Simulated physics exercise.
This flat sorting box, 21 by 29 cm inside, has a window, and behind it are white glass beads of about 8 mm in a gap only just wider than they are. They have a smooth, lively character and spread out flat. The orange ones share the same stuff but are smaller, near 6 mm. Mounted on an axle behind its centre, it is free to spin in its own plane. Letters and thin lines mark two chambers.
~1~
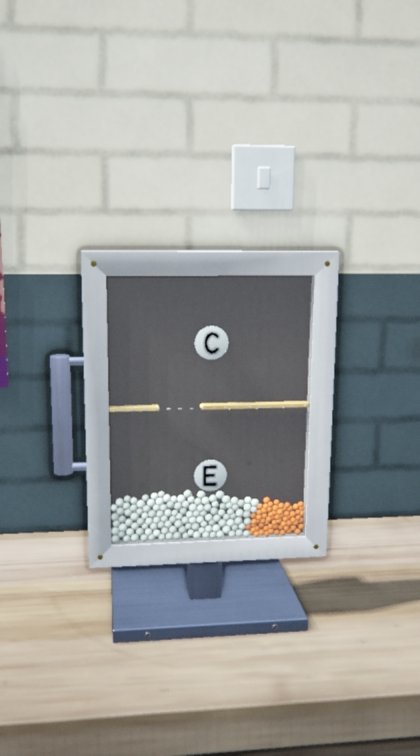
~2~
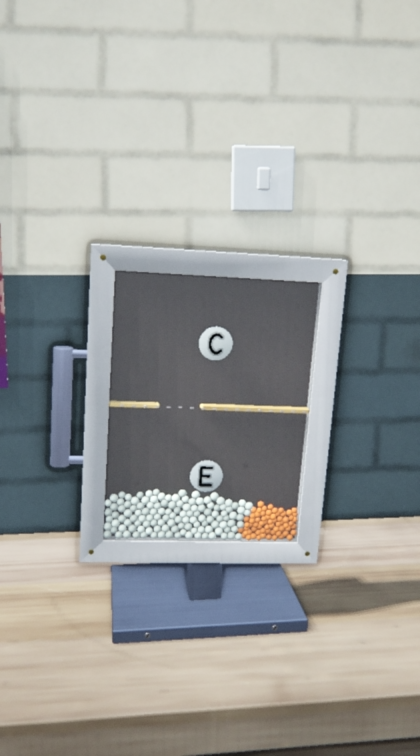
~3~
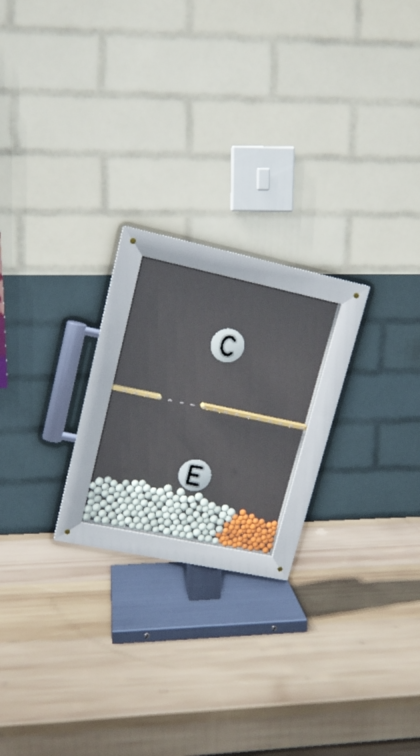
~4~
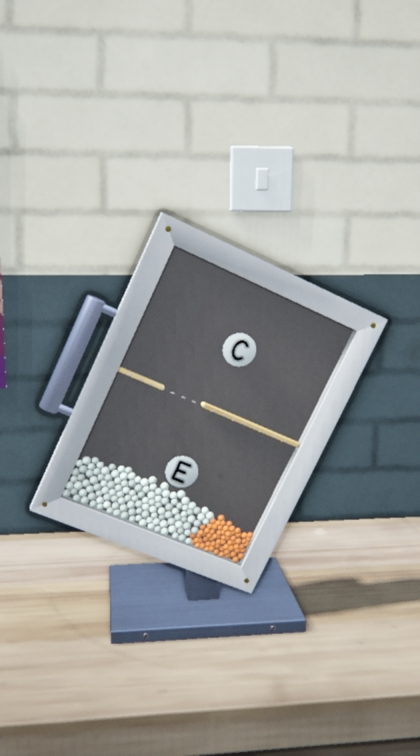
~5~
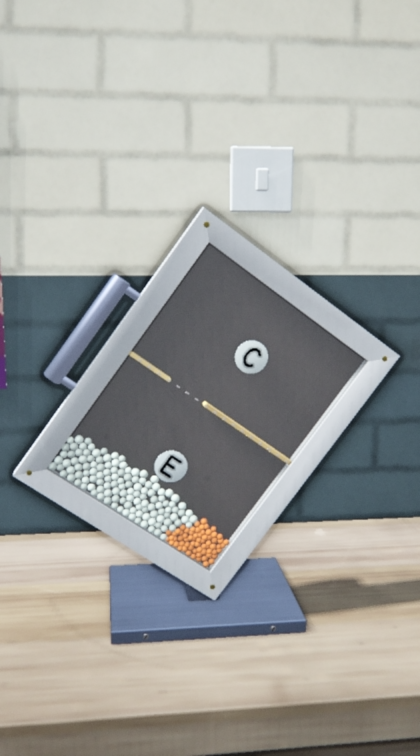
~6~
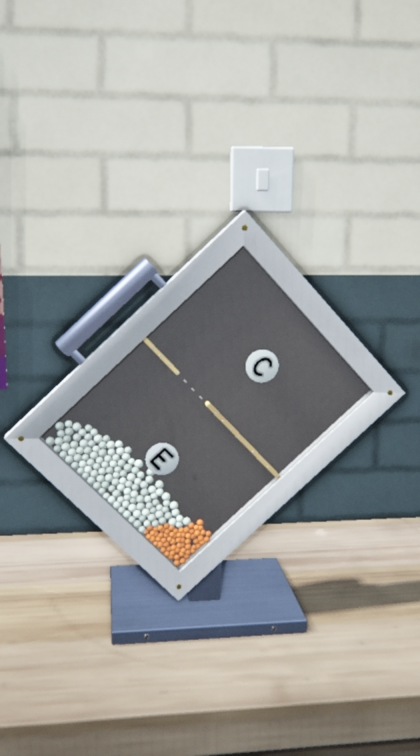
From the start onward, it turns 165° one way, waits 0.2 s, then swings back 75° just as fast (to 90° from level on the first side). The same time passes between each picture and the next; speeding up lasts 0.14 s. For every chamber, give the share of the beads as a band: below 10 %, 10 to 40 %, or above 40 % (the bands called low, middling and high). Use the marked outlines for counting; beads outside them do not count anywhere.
C: 10 to 40 %; E: Above 40 %.
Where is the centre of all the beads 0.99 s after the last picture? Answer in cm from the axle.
7 cm left, 3 cm above.
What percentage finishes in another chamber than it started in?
Estimate: Roughly 25 %.
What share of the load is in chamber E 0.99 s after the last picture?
The share there is around 95 percent.
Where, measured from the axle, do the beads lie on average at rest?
Left: About 3 cm; below: About 8 cm.
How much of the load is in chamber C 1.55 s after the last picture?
About 25 % of the load.
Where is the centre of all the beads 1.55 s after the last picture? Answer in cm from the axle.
I'd put it near 4 centimetres to the left and 5 centimetres below.
Then, 0.99 s later than the last picture, it stands 165° clockwise; the beads' middle is 7 cm left of and 3 cm above the centre; C 5 %, E 95 %.
Then, 1.55 s later than the last picture, it stands 128° clockwise; the beads' middle is 4 cm left of and 5 cm below the centre; C 25 %, E 75 %.
Then, 1.92 s later than the last picture, it stands 90° clockwise; the beads' middle is 1 cm left of and 7 cm below the centre; C 25 %, E 75 %.
At rest 3.1 s after the last picture, it stands 90° clockwise; C 25 %, E 75 %.
